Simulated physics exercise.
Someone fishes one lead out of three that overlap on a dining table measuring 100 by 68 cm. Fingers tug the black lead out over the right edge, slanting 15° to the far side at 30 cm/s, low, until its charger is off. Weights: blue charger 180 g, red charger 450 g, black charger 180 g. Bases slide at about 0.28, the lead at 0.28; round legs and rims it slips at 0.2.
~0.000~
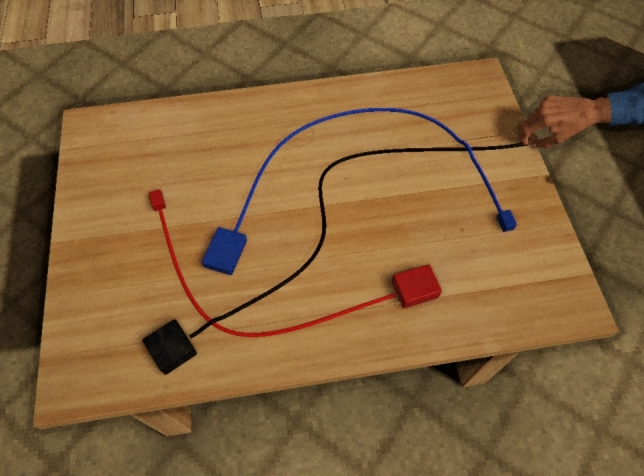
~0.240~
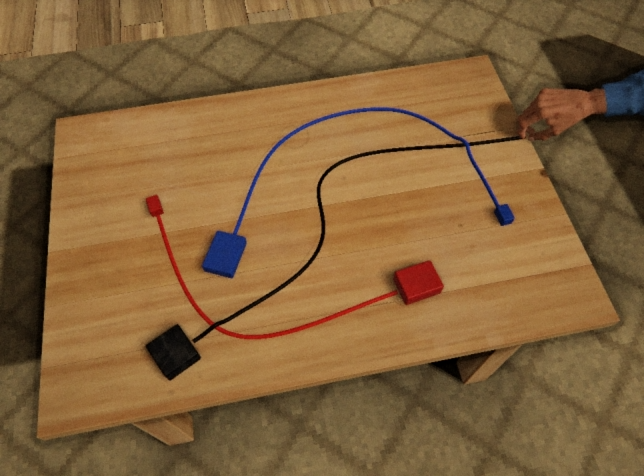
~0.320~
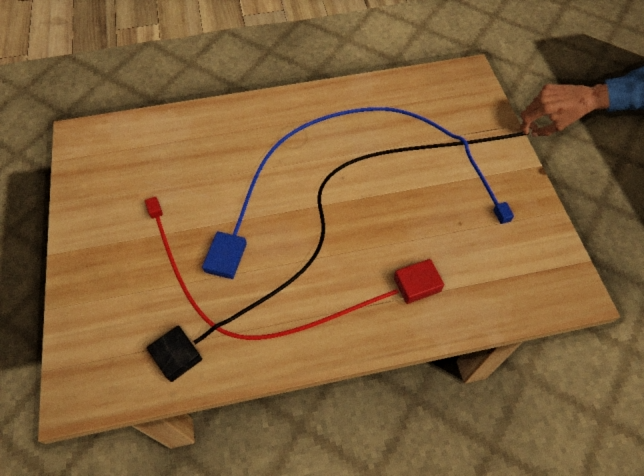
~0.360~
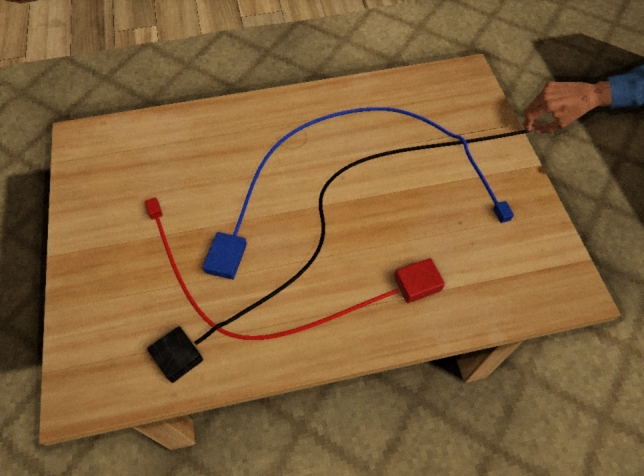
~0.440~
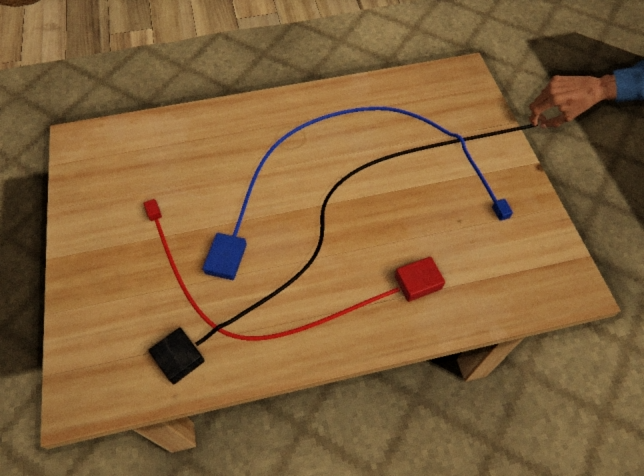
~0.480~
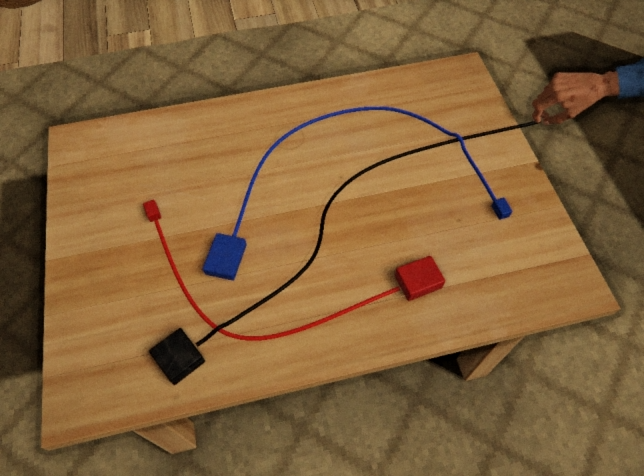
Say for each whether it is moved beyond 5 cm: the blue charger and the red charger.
Result: Blue charger gets shifted, red charger stays put.
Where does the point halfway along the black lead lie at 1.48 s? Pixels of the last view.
Around (494, 164).
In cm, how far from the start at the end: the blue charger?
About: Blue charger over the edge.
At 1.5 s, the black lead's tail end at (315, 274); black charger 24 cm off its start.
At 2.5 s, the black lead's tail end at (438, 200); black charger 53 cm off its start.
At 3.4 s, the black lead has left the top; black charger 86 cm off its start at (539, 146), blue plug 16 cm off its start at (546, 162).
At 4.4 s, the black lead has left the top; blue charger over the edge, black charger over the edge, blue plug over the edge.
At 4.9 s, the black lead has left the top; blue charger over the edge, red charger 0 cm off its start at (421, 274), black charger over the edge, blue plug over the edge.
